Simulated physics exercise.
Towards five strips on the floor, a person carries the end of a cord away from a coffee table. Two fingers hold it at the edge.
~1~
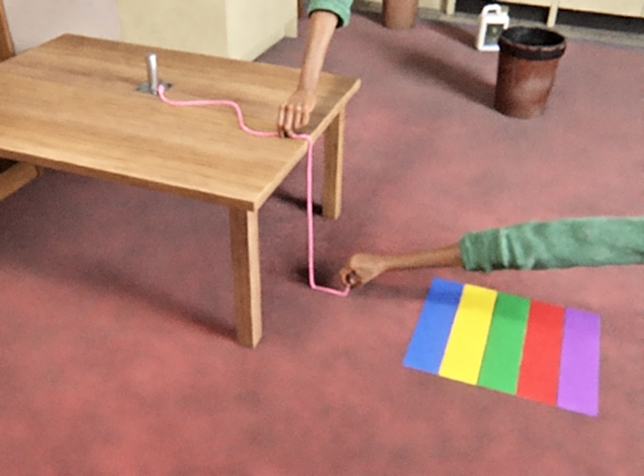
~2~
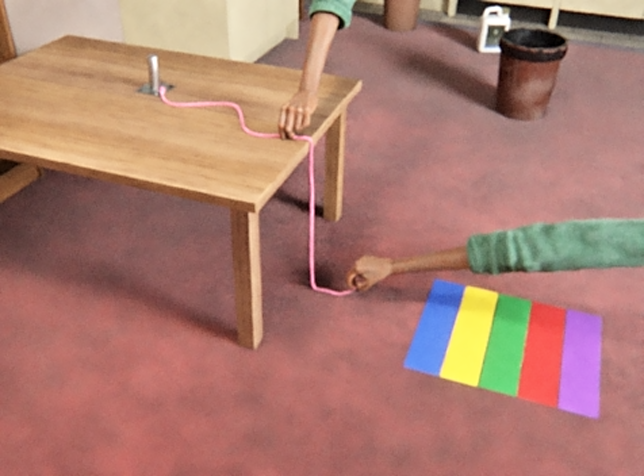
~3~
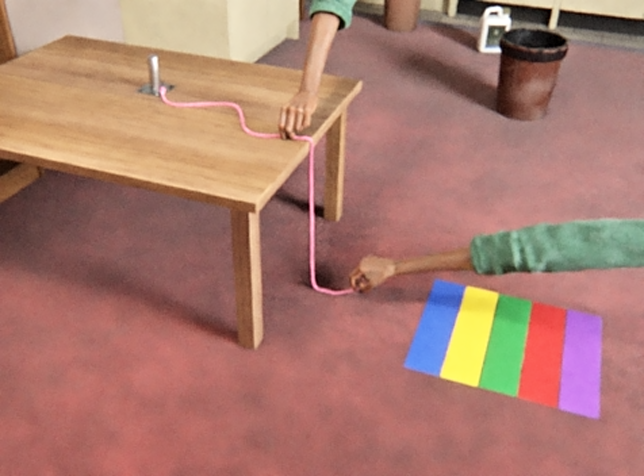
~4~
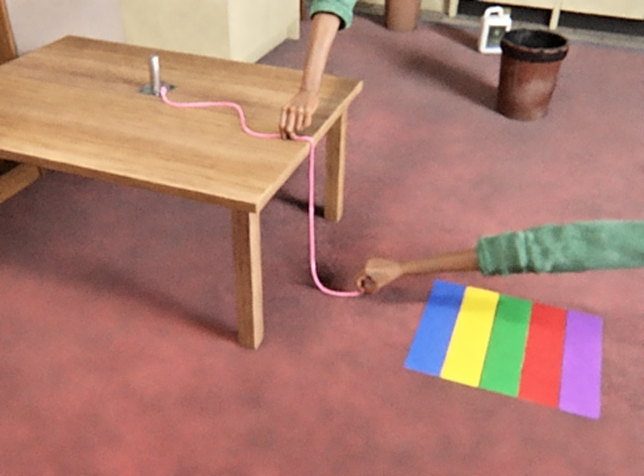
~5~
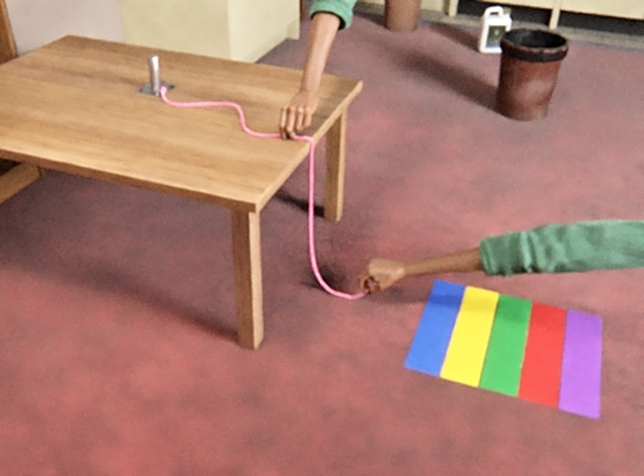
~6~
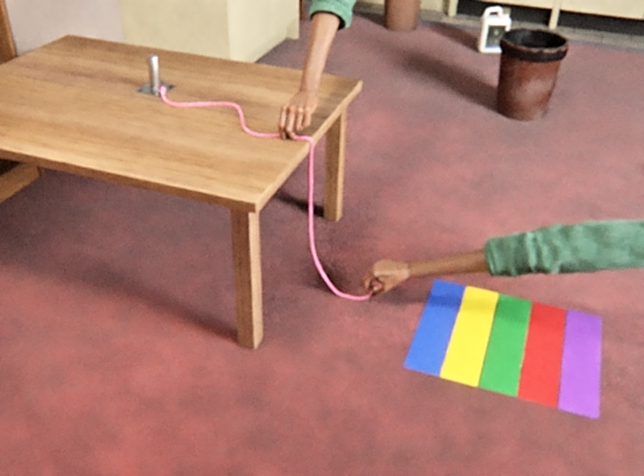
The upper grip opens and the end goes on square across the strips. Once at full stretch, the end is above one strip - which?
The end stops over the green strip.
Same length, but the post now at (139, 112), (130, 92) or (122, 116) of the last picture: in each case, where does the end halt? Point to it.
Going by the last picture, roughly (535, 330), (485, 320) and (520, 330).
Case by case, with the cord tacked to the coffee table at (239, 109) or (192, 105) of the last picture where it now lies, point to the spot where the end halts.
I'd say about (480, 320) for the first and about (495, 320) for the second.
Soon after, end near (458, 313); over yellow.
Then, end near (491, 321); over yellow.
At full stretch, end near (509, 326); over green. It gets as far as the green strip.
